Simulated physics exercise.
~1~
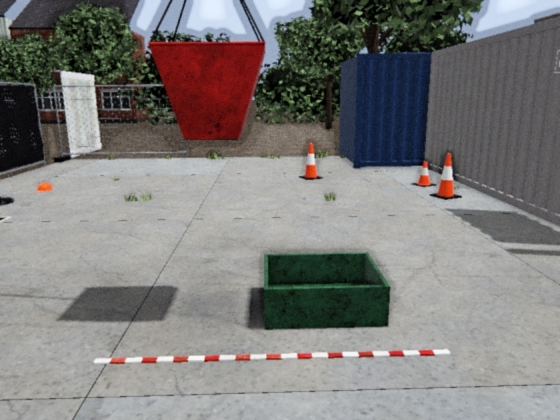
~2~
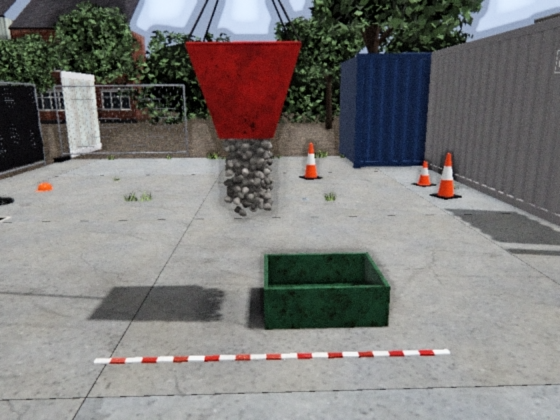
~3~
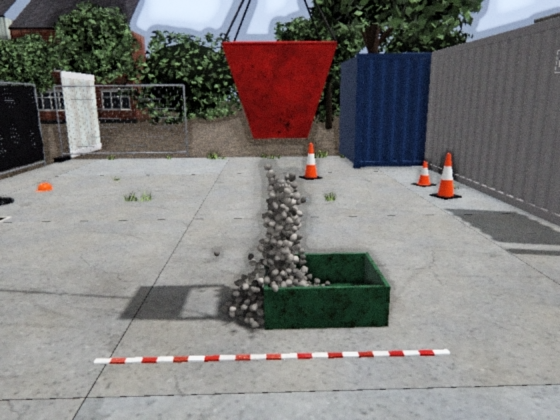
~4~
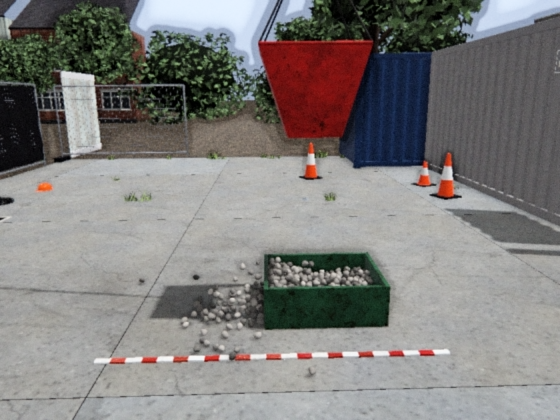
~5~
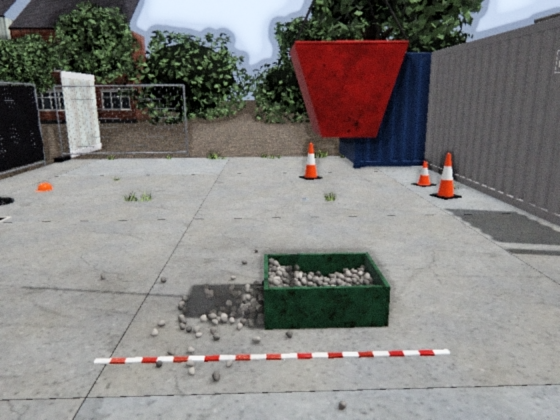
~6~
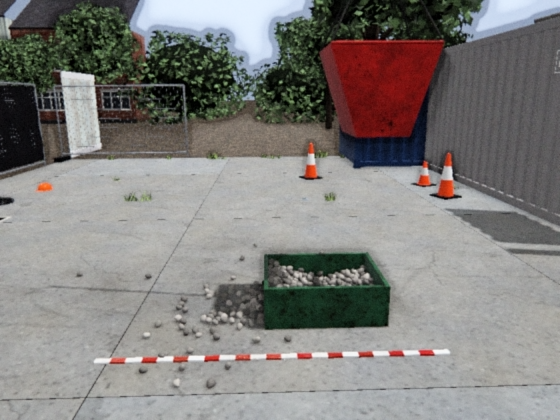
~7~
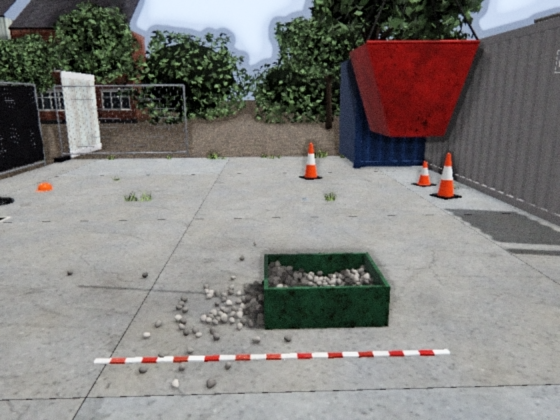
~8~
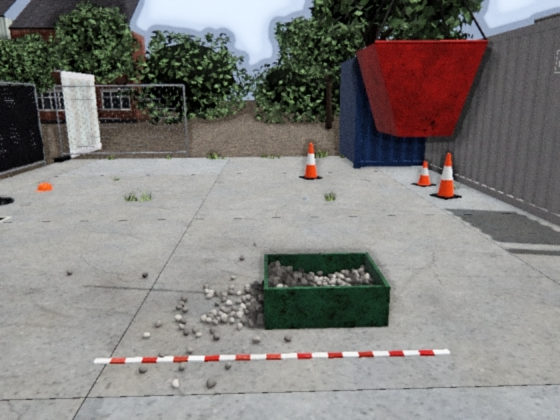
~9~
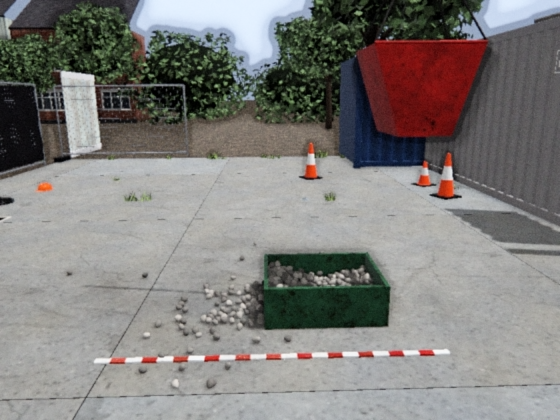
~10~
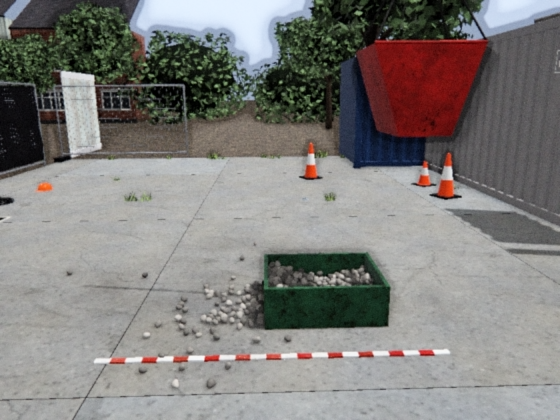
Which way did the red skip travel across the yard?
The red skip travelled to the right, passing above and beyond the green bin before it stopped.
